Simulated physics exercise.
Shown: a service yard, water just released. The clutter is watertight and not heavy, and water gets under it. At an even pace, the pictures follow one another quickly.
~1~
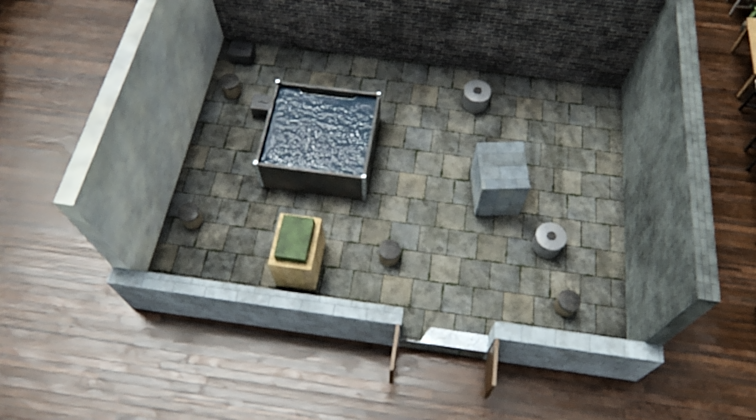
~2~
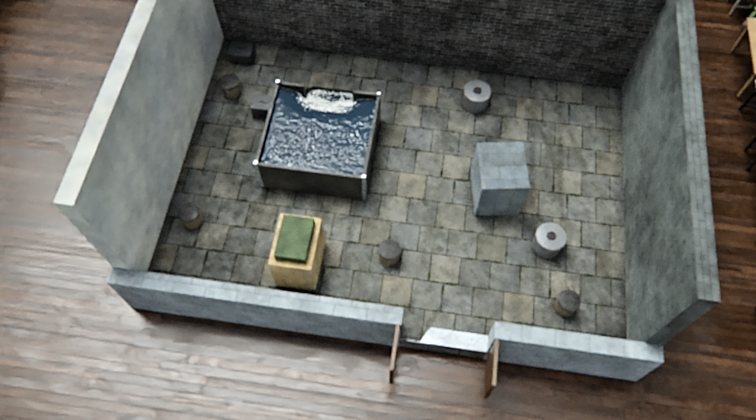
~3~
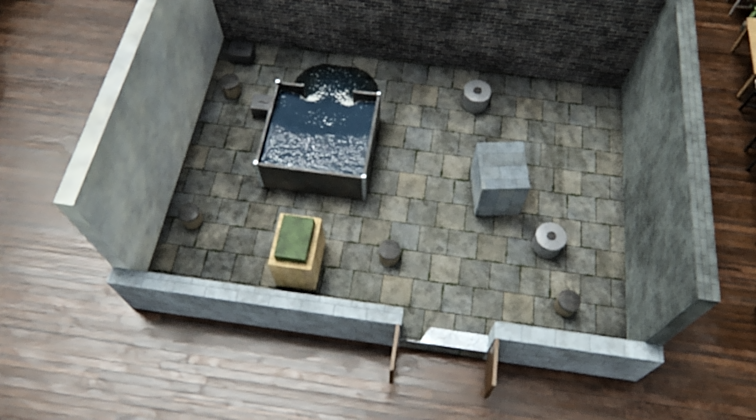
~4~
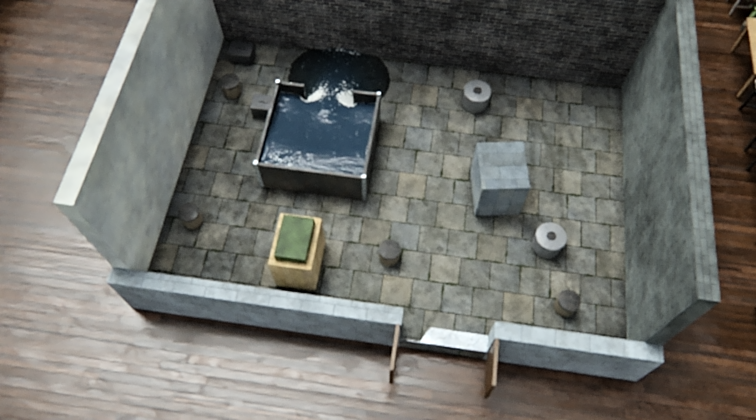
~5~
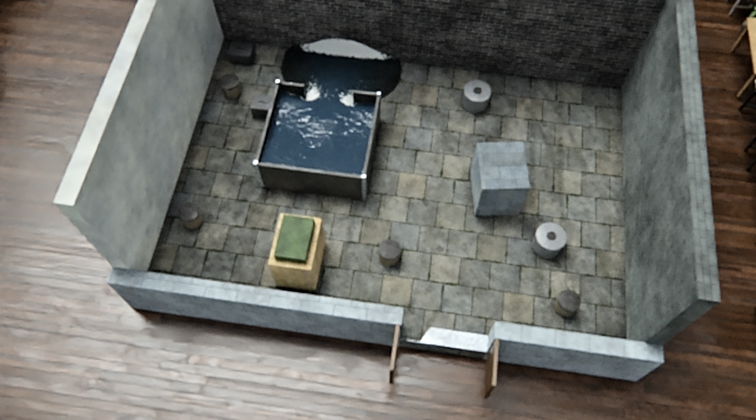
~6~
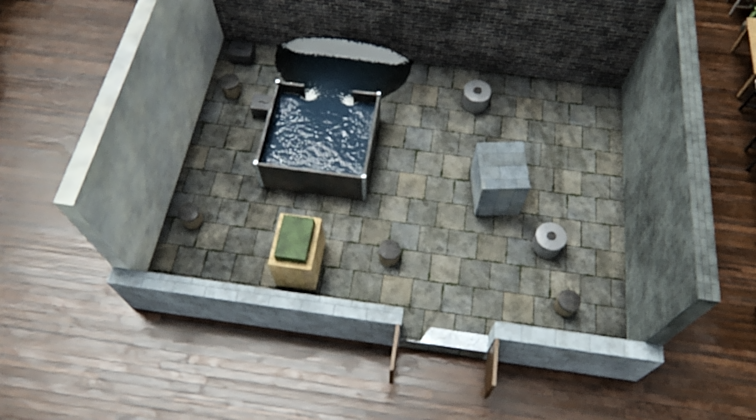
Dark water pours from the back of a raised tank and spreads beside the wall.
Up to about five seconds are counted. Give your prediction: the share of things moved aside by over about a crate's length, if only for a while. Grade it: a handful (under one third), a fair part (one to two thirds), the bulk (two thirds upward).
A fair part.
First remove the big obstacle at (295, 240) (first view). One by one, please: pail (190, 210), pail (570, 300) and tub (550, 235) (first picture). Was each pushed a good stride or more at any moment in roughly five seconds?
Taking them one at a time: The first traveled far, the second remained nearby, the third remained nearby.
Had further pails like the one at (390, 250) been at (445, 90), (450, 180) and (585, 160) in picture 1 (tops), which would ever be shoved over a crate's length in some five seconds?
Outcome per entry: Knocked aside / stays where it is / stays where it is.
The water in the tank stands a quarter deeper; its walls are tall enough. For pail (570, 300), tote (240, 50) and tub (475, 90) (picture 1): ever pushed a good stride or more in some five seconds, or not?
First: Falls short; second: Goes past it; third: Goes past it.
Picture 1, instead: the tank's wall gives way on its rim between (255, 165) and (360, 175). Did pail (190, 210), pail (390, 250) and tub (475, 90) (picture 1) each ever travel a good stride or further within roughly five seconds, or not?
Taking them in order, displaced that much, displaced that much, less than that.
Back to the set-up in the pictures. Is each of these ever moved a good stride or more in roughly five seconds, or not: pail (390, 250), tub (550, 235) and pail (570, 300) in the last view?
Per the list: First remained close, second remained close, third remained close.
A moment on, 0 of 8 are well off their spots; 0 afloat.
Next, 2 of 8 are well off their spots; 1 afloat.
Later, 4 of 8 are well off their spots; 1 afloat.
In the end, 4 of 8 are well off their spots, and 4 have been at some point; 4 afloat.
